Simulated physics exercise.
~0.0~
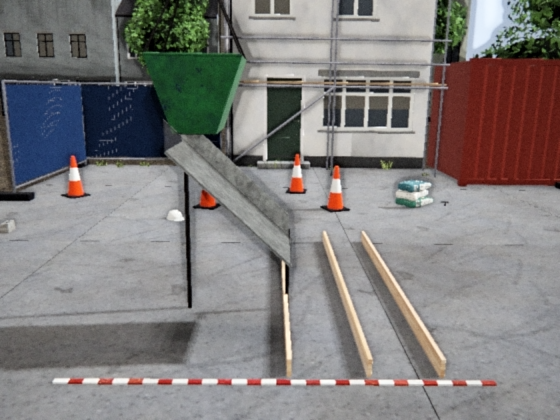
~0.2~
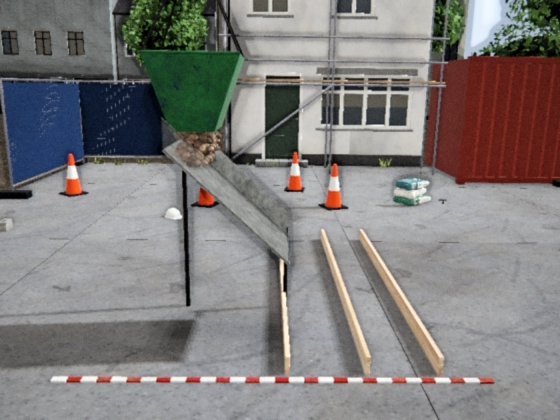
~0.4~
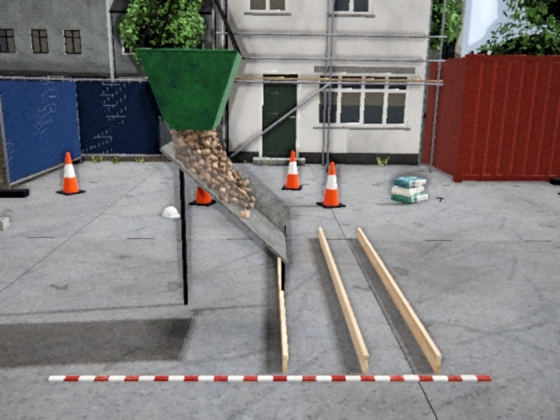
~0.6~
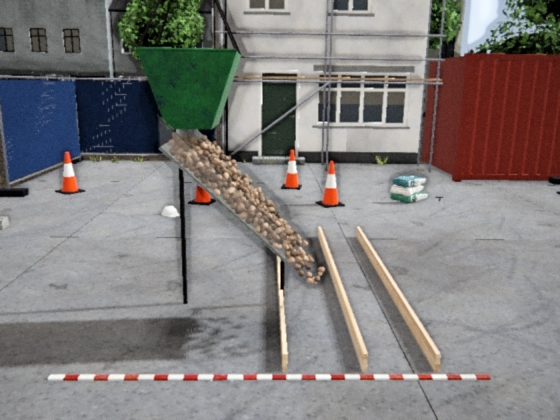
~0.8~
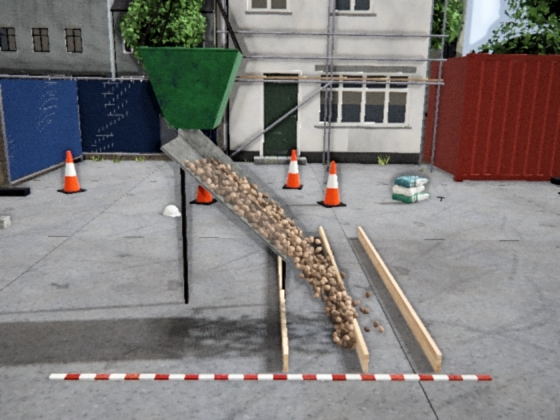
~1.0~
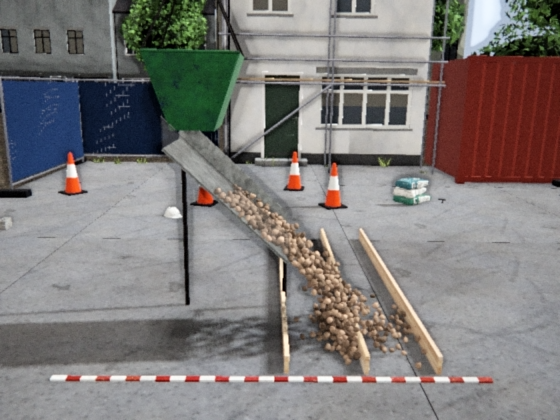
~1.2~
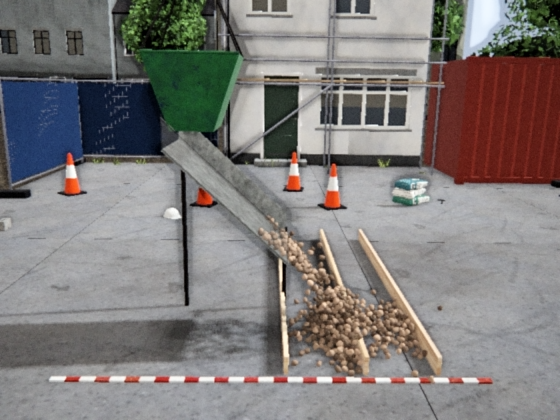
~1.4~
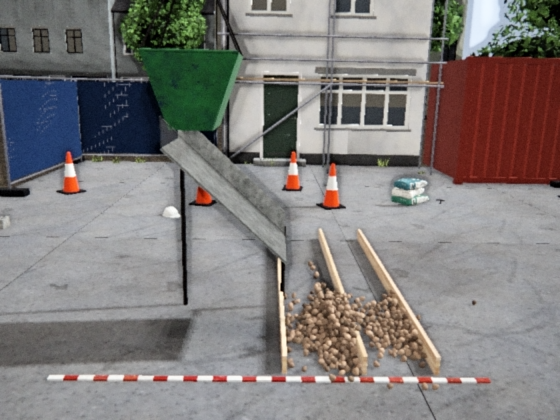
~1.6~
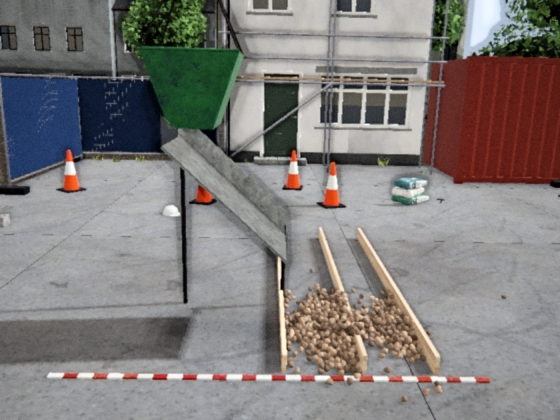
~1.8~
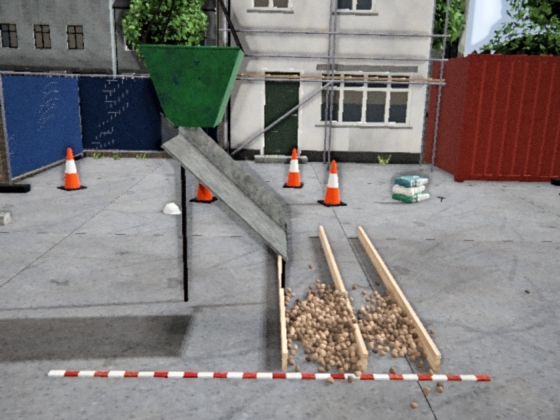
Brown stones pouring from a green hopper down a steel chute, spilling over a middle board and settling in two bays, more in the left.
